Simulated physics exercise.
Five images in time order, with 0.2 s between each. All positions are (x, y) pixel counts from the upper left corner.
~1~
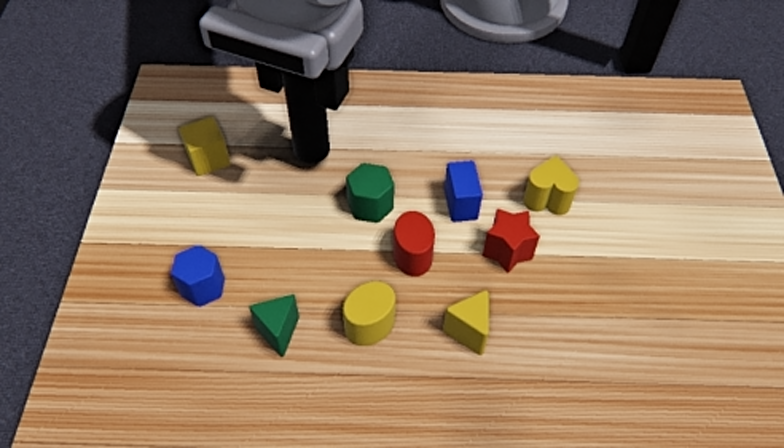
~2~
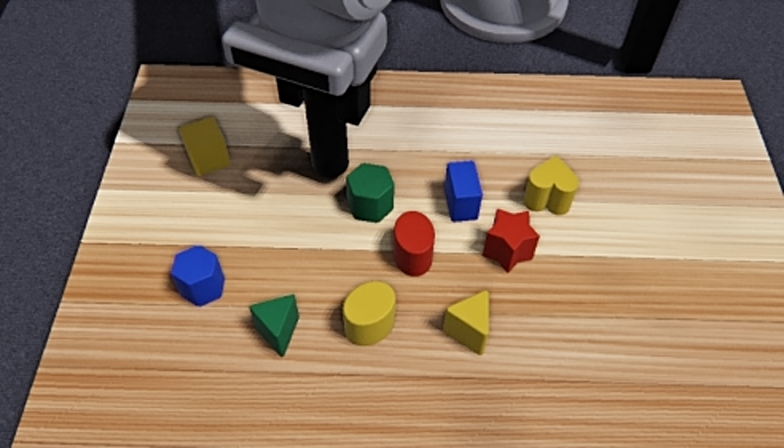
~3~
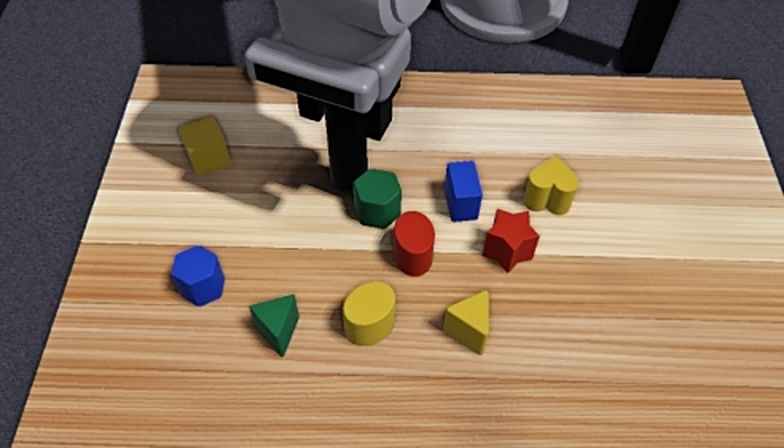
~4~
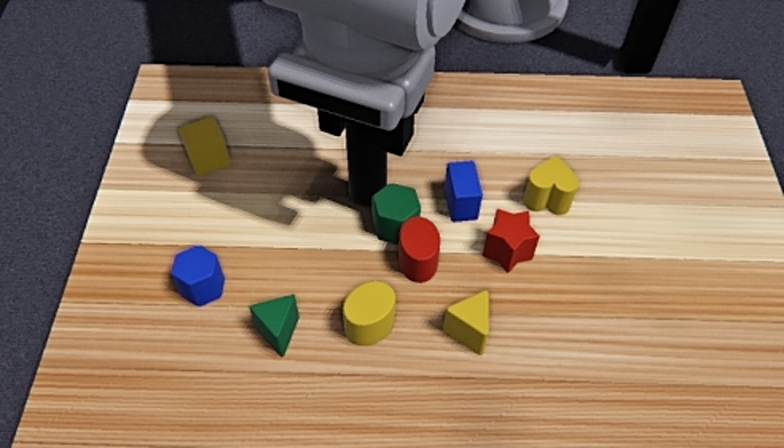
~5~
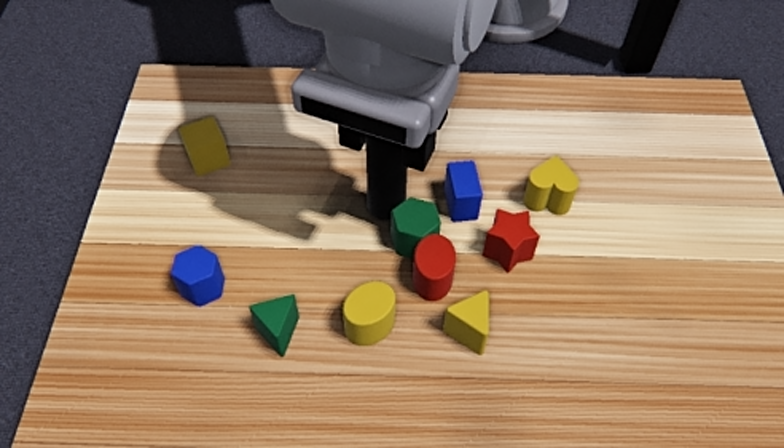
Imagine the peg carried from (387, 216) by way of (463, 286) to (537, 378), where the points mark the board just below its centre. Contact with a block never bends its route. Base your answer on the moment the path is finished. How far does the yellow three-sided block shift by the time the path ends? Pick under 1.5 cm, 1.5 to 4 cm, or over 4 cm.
Its final spot will lie more than 4 cm from the current one.
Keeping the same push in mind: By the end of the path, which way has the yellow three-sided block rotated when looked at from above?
From above, it turns clockwise.
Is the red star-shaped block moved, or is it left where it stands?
It keeps its position.
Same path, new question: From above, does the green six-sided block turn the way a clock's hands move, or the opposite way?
Against the clock.
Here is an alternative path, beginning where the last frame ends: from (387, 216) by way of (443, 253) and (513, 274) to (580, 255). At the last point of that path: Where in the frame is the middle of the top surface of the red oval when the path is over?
At (468, 297).
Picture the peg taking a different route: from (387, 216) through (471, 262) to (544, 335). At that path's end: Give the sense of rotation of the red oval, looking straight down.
Twists clockwise.
The first path, step by step. One third of the way, peg at (440, 251); green six-sided block at (483, 255); red oval at (469, 293), turned 90° clockwise; yellow three-sided block at (478, 327), turned 15° clockwise.
Two thirds of the way, peg at (491, 306); green six-sided block at (535, 277), turned 70° anticlockwise; red oval at (494, 333), turned 115° clockwise; yellow three-sided block at (482, 367), turned 55° clockwise.
At the end, peg at (540, 370); green six-sided block at (538, 278), turned 75° anticlockwise; red oval at (515, 393), turned 180° clockwise; yellow three-sided block at (473, 397), turned 105° clockwise; red star-shaped block in place.
